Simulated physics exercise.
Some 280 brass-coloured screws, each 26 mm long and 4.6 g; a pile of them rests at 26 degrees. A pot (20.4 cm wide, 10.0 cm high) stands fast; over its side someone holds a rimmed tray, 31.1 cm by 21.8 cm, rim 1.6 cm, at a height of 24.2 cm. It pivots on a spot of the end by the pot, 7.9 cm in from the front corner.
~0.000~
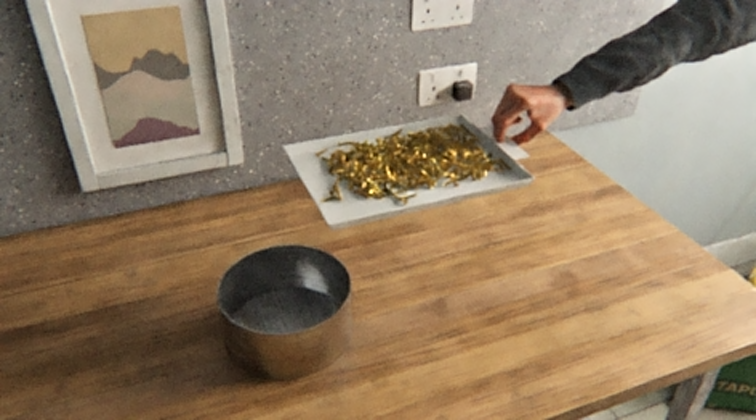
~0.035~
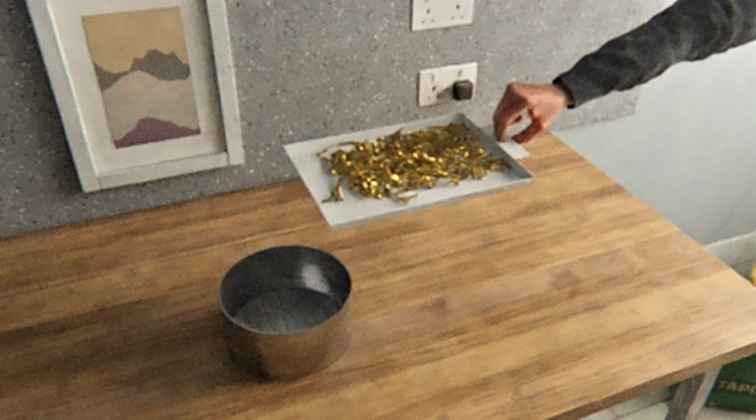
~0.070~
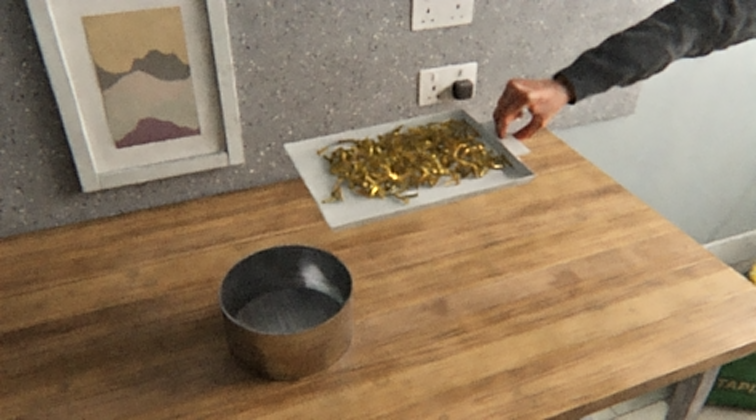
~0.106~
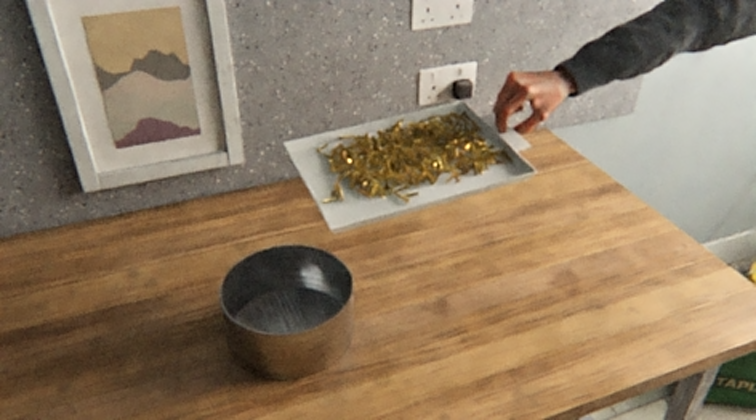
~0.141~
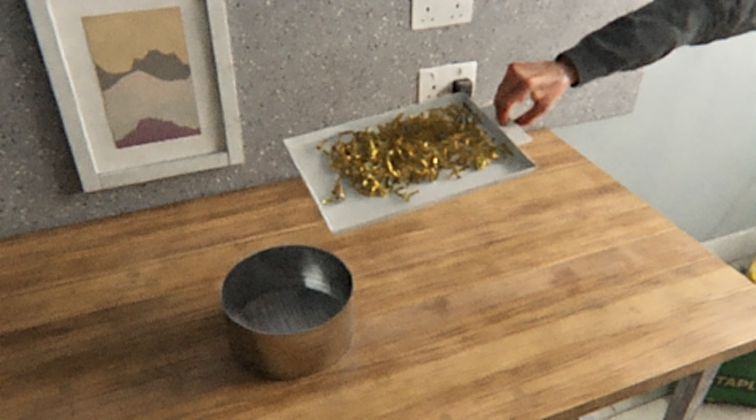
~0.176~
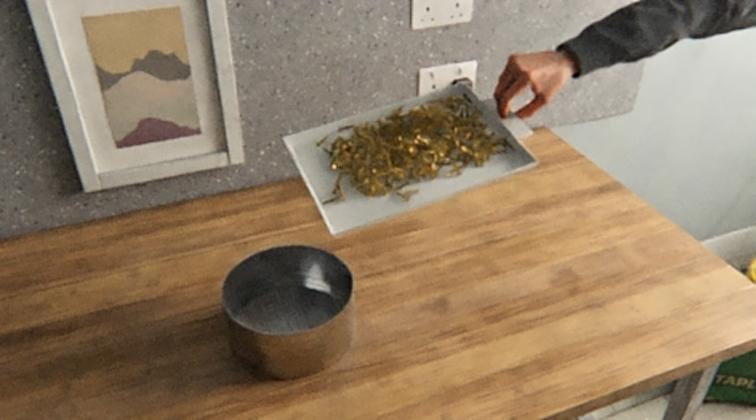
A hand slowly raises the right end of a tray of brass-coloured screws above a table.
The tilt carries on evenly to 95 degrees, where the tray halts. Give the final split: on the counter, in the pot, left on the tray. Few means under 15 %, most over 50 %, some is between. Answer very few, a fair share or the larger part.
On the counter: The larger part; in the pot: A fair share; left on the tray: Very few.
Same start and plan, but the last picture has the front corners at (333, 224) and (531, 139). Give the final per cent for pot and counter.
Pot 75, counter 25.
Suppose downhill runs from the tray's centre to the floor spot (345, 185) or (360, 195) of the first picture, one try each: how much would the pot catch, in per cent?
About 75 and 70 per cent.
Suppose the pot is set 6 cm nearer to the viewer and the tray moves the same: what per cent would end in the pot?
In that case some 90 per cent.
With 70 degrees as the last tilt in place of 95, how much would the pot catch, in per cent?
In that case some 35 per cent.
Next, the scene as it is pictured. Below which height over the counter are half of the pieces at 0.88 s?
Roughly 8 cm.
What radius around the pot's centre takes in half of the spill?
About 16 cm.
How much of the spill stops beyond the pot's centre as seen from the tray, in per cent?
Roughly 50 per cent.
Then, at 0.60 s, tilt 52 degrees; the tray holds 100 %, the pot 0 %.
Then, at 0.88 s, tilt 78 degrees; the tray holds 5 %, the pot 25 %.
After 1.27 s, tilt 95 degrees; the tray holds 0 %, the pot 40 %.
By 1.9 s all is still; counter 60 %, pot 40 %, tray 0 %.
